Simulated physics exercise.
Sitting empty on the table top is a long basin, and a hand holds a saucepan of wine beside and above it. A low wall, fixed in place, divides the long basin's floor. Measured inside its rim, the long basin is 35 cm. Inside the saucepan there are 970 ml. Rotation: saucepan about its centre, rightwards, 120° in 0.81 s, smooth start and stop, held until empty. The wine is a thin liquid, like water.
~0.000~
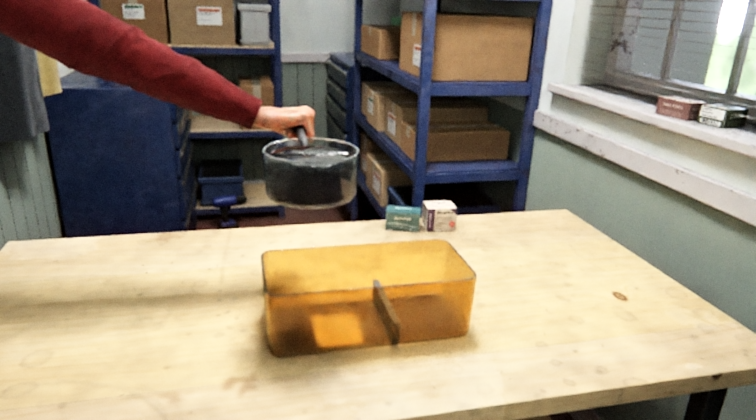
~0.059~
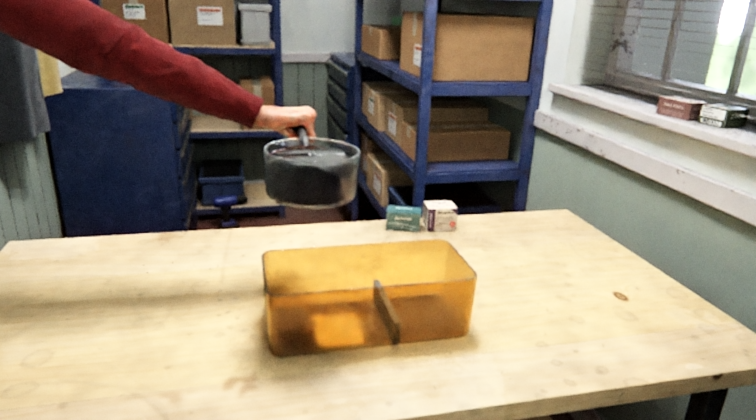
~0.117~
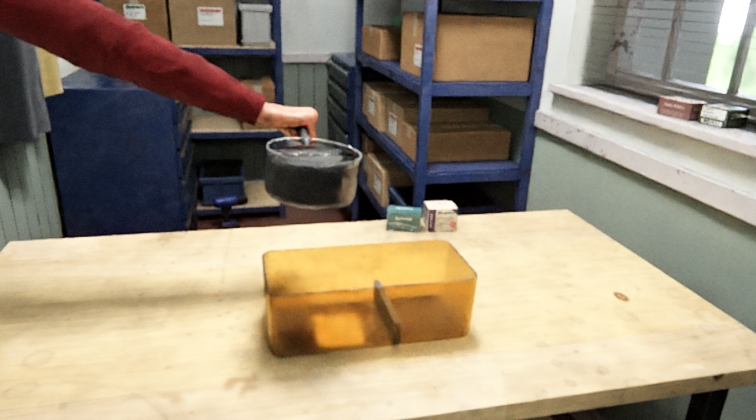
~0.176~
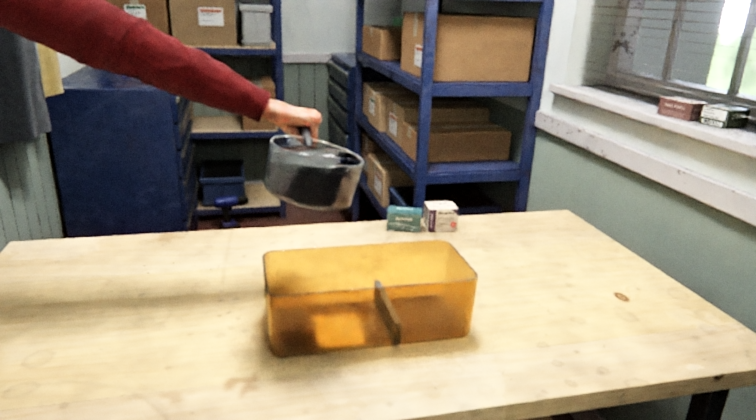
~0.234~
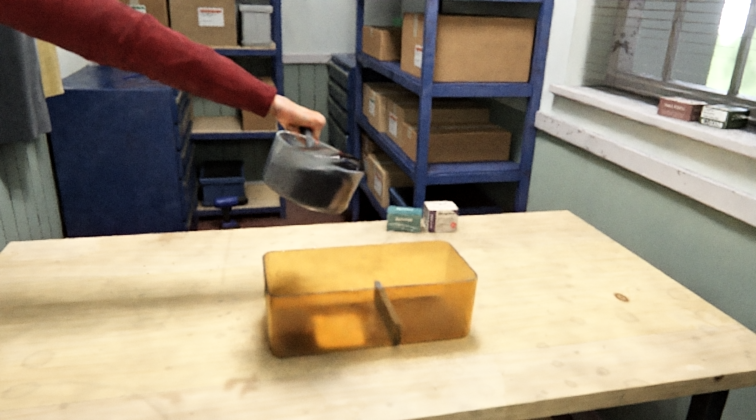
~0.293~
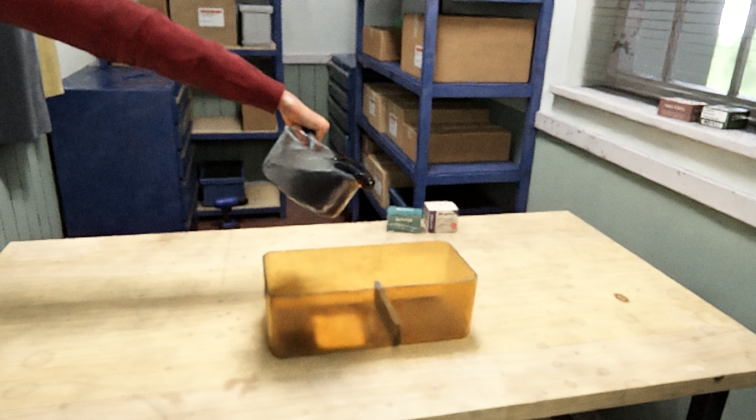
A hand in a red sleeve held a clear saucepan of dark wine above an empty amber basin with a low divider on a wooden table, then steadily tilted the pan toward the right.
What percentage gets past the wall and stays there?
About 51 per cent.
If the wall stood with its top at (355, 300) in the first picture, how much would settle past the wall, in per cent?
In that case, some 80 percent.
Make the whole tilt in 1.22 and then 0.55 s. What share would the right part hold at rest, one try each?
About 65 %, then about 40 %.
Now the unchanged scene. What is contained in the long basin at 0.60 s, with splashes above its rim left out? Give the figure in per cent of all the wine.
40 %, give or take.
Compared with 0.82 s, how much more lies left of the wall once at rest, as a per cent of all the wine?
Close to 8% of the whole.
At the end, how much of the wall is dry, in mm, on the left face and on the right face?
Left side: Around 26 mm. Right side: Around 16 mm.
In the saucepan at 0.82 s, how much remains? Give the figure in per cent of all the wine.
Remaining share: Approx. 1 %.
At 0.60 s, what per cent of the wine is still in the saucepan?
I'd put it near 18 percent.
Then, 0.60 s in, the tilt is 101° and 18 per cent is still to pour, 4 is left of the wall and 35 right of it.
Then, 0.82 s in, the tilt is 120° and 1 per cent is still to pour, 38 is left of the wall and 53 right of it.
Then, 1.06 s in, the tilt is 120° and 0 per cent is still to pour, 46 is left of the wall and 52 right of it.
Then, 1.31 s in, the tilt is 120° and 0 per cent is still to pour, 47 is left of the wall and 51 right of it.
Finally, 47 per cent lies left of the wall, 51 right of it and 2 outside.
